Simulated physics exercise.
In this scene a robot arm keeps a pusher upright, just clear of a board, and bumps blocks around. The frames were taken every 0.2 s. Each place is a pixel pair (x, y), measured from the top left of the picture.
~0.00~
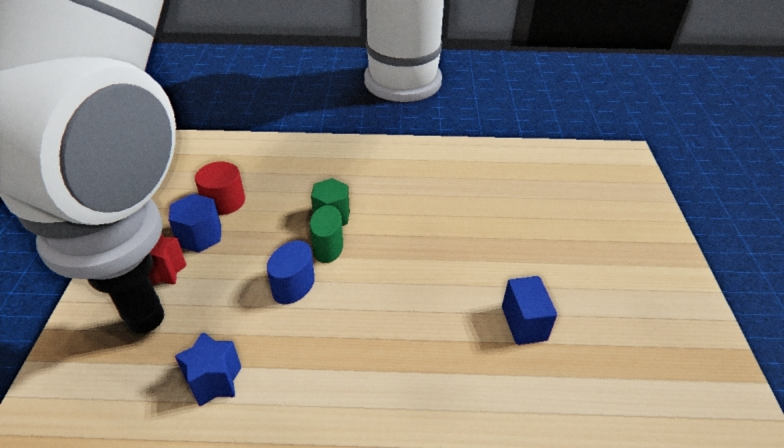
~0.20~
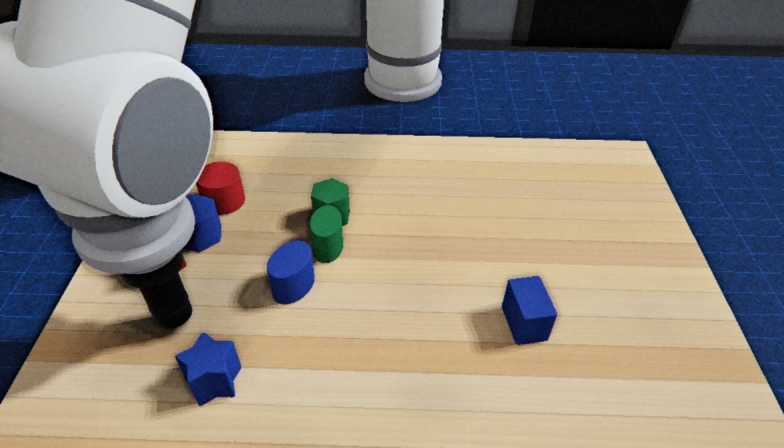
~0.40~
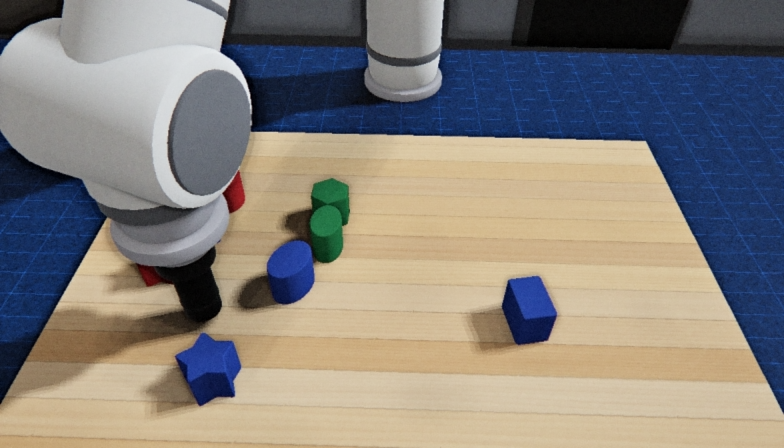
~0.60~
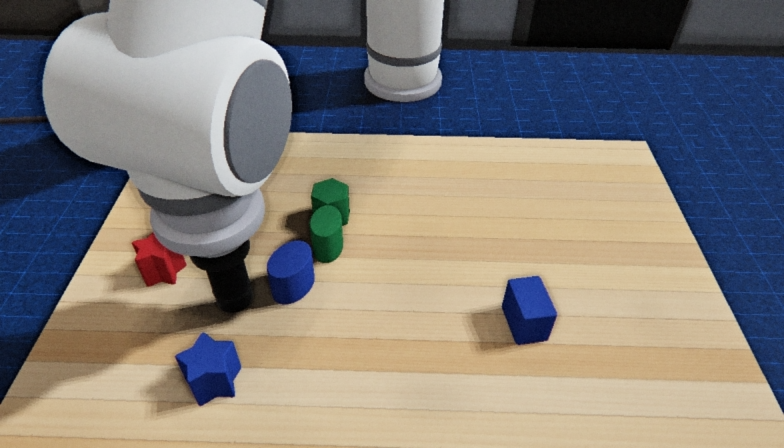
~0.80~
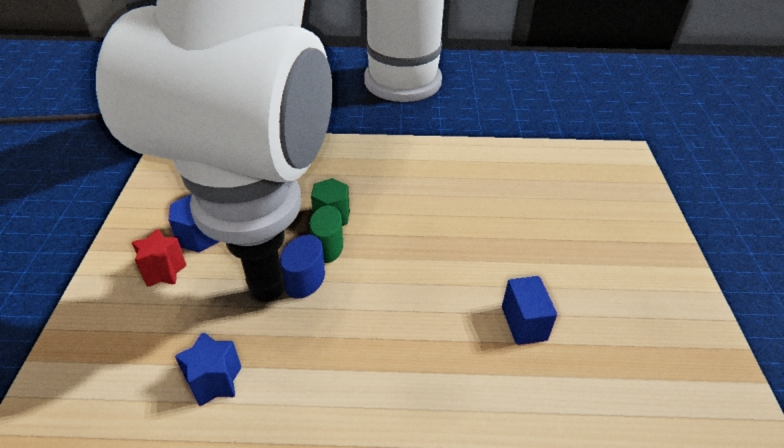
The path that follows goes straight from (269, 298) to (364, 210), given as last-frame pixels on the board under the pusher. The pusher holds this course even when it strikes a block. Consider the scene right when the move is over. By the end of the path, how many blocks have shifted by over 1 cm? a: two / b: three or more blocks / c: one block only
b - three or more blocks.
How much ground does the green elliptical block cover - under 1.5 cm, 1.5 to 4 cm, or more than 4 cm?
Upwards of 4 cm.
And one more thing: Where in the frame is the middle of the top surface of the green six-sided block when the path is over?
At roughly (337, 171).
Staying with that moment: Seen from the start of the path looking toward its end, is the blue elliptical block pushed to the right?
Yes, that is what happens.
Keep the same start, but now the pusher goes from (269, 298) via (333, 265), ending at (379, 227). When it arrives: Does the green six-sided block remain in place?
It seems not.
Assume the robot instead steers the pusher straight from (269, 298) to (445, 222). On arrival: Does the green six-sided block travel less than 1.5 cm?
It seems so.
What follows on the original path. One third of the way, pusher at (304, 256); blue elliptical block at (343, 236), turned 45° clockwise; green elliptical block at (347, 211), turned 75° anticlockwise.
Two thirds of the way, pusher at (335, 227); blue elliptical block at (353, 235), turned 60° clockwise; green elliptical block at (366, 203), turned 50° anticlockwise; green six-sided block at (331, 185).
At the end, pusher at (364, 201); blue star block still; blue elliptical block at (353, 235), turned 60° clockwise; green elliptical block at (387, 195), turned 20° clockwise; green six-sided block at (337, 171), turned 80° anticlockwise.
